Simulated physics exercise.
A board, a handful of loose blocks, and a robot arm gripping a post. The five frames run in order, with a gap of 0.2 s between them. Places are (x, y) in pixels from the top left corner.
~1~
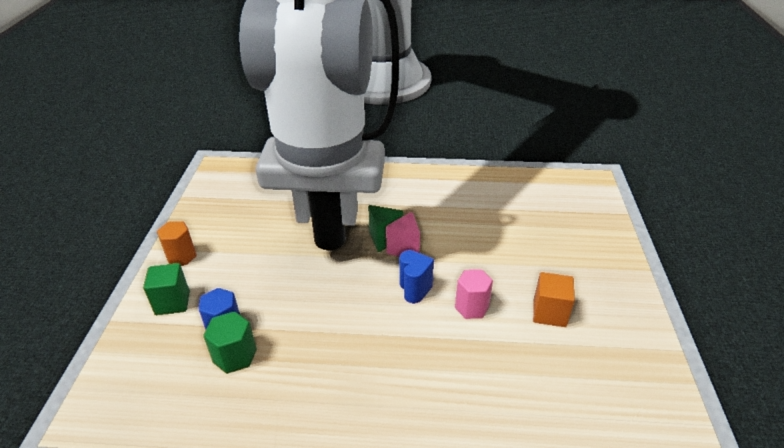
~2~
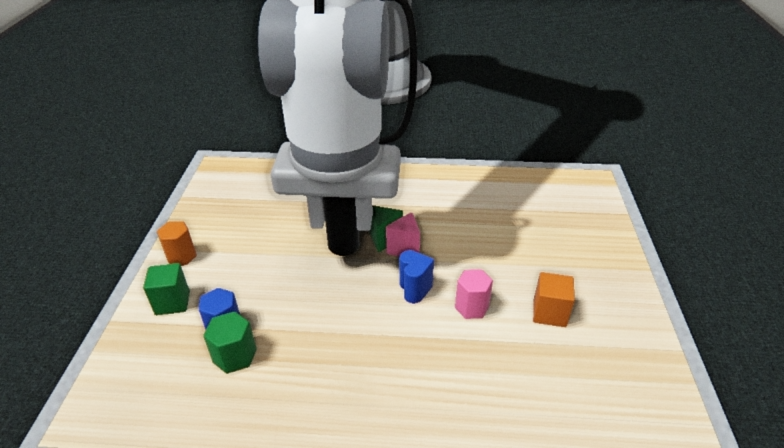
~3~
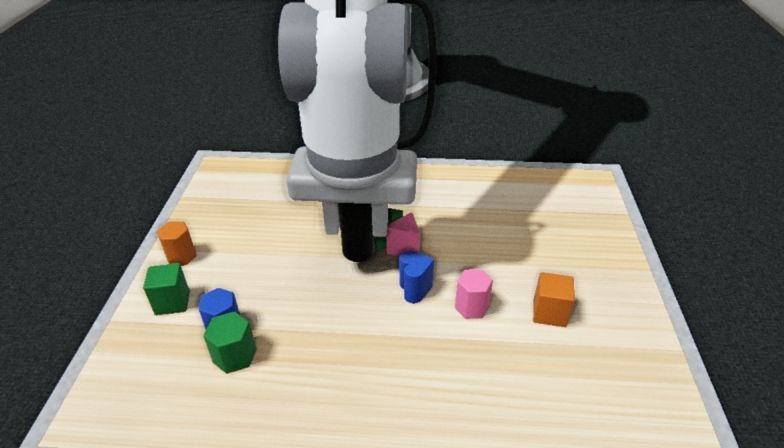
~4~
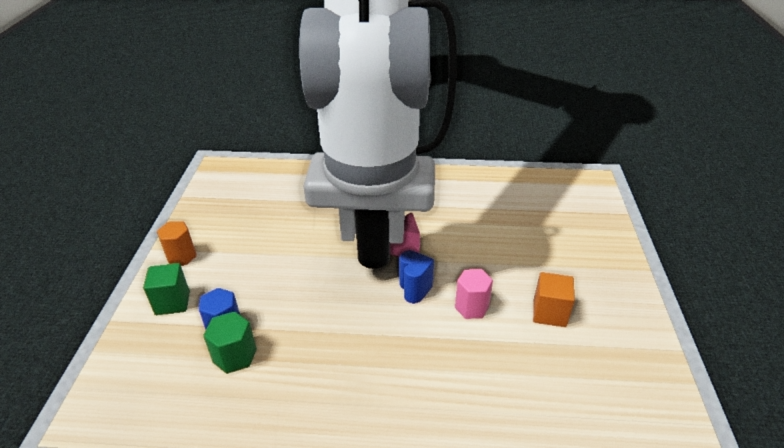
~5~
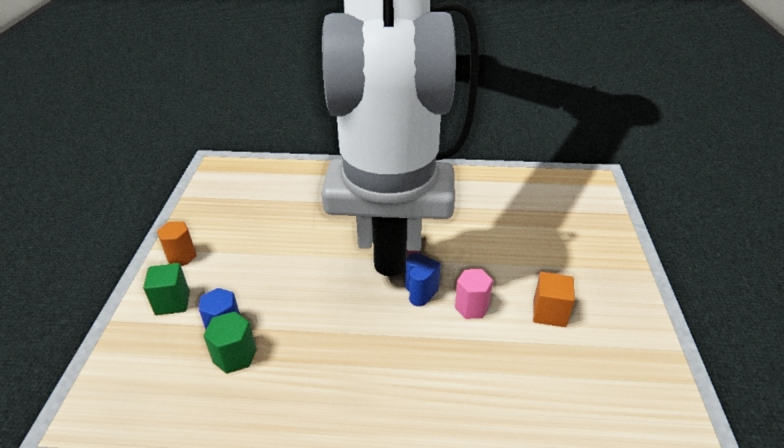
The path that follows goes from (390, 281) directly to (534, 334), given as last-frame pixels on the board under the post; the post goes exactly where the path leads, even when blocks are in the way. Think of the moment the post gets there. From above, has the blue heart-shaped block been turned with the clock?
Short answer: Yes.
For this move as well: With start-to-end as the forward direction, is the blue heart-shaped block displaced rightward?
I'd say yes.
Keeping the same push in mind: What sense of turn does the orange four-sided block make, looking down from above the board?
Overhead view: Anti-clockwise.
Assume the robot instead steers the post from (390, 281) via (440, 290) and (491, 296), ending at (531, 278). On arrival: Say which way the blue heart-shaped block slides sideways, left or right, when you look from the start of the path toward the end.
The answer is right: Facing from the path's start to its end, that's where the blue heart-shaped block shifts.
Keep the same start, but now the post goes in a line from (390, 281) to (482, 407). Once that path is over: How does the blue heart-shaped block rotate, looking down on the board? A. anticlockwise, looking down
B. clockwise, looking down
The one that fits is A, anticlockwise, looking down.
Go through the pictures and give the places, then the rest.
In the first frame, lower end of the post (330, 240), tops of blocks, pink triangular piece (406, 223), blue heart-shaped block (415, 262), pink hexagon (475, 279), orange four-sided block (557, 285).
In the second frame, post (344, 246), blocks as before.
In the third frame, post (358, 251), blocks as before.
In the fourth frame, post (374, 258), blocks as before.
In the fifth frame, post (390, 265), pink triangular piece hidden, blue heart-shaped block (422, 265), pink hexagon (475, 279), orange four-sided block (557, 285).
On the path given first. One third of the way, post (437, 283); blue heart-shaped block (471, 284); pink hexagon (505, 289).
Two thirds of the way, post (486, 300); blue heart-shaped block (522, 304), turned 15° clockwise; pink hexagon (559, 313); orange four-sided block (571, 289), turned 55° anticlockwise.
At the end, post (538, 318); pink triangular piece not moved; blue heart-shaped block (563, 328), turned 70° clockwise; pink hexagon (600, 339), turned 35° anticlockwise; orange four-sided block (572, 290), turned 55° anticlockwise.
